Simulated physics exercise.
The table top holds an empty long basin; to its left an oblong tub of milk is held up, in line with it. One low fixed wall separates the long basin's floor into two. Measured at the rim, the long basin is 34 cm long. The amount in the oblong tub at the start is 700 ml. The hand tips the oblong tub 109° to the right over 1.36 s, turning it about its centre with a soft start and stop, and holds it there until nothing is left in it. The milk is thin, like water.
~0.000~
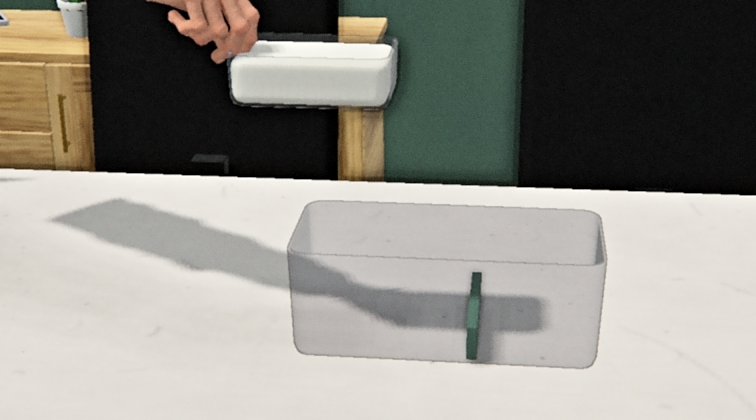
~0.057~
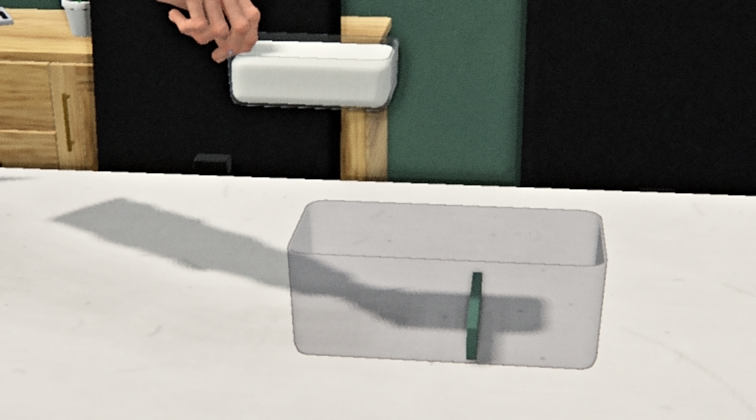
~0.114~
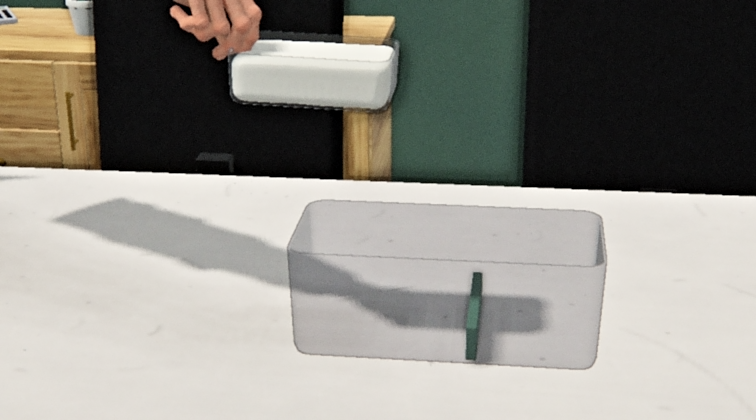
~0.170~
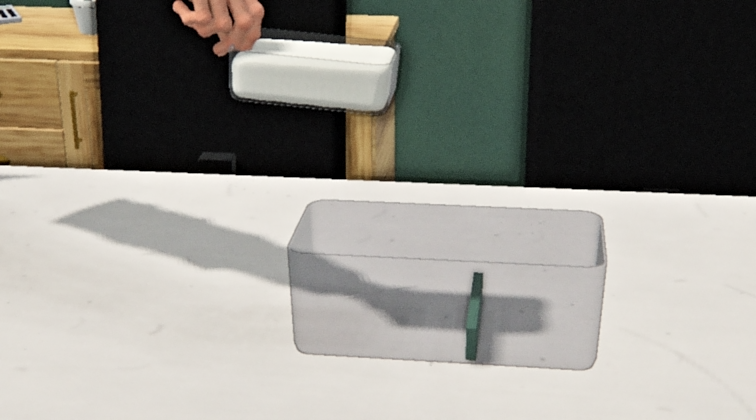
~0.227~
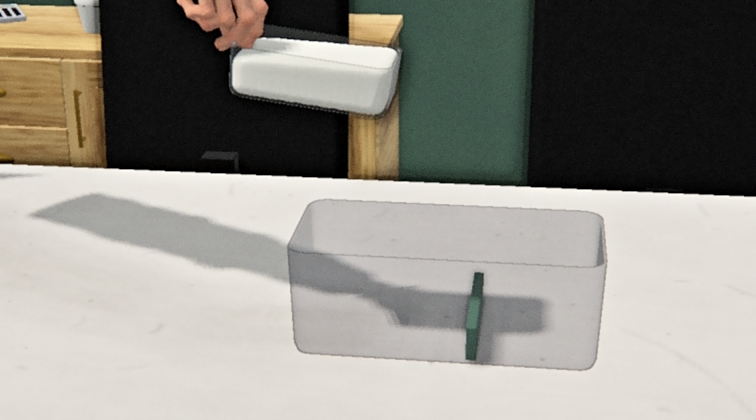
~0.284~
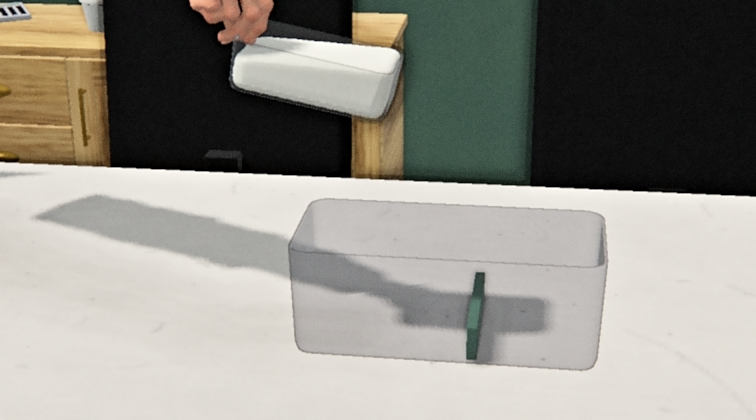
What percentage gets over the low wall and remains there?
47 %.
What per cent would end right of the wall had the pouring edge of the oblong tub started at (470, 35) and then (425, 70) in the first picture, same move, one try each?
In order, 75 and 65 per cent.
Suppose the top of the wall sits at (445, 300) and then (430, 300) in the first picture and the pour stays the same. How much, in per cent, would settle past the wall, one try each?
Respectively close to 65 and 70 %.
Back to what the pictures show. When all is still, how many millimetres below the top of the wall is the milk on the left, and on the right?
30 mm left, 24 mm right.
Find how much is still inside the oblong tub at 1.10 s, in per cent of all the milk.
I reckon near 4 per cent still sits there.
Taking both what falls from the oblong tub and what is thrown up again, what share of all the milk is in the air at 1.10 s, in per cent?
About 5 per cent.
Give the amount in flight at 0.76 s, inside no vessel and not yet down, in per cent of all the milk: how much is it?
About 46 per cent.
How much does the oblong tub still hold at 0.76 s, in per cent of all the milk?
At that time about 22 in a hundred parts are still held.
After 0.76 s the tilt is 64° and 22 per cent is still to pour, 12 is left of the wall and 18 right of it.
After 1.10 s the tilt is 100° and 4 per cent is still to pour, 38 is left of the wall and 46 right of it.
After 1.47 s the tilt is 109° and 0 per cent is still to pour, 46 is left of the wall and 47 right of it.
After 1.86 s the tilt is 109° and 0 per cent is still to pour, 46 is left of the wall and 47 right of it.
In the end 46 per cent lies left of the wall, 47 right of it and 7 outside.
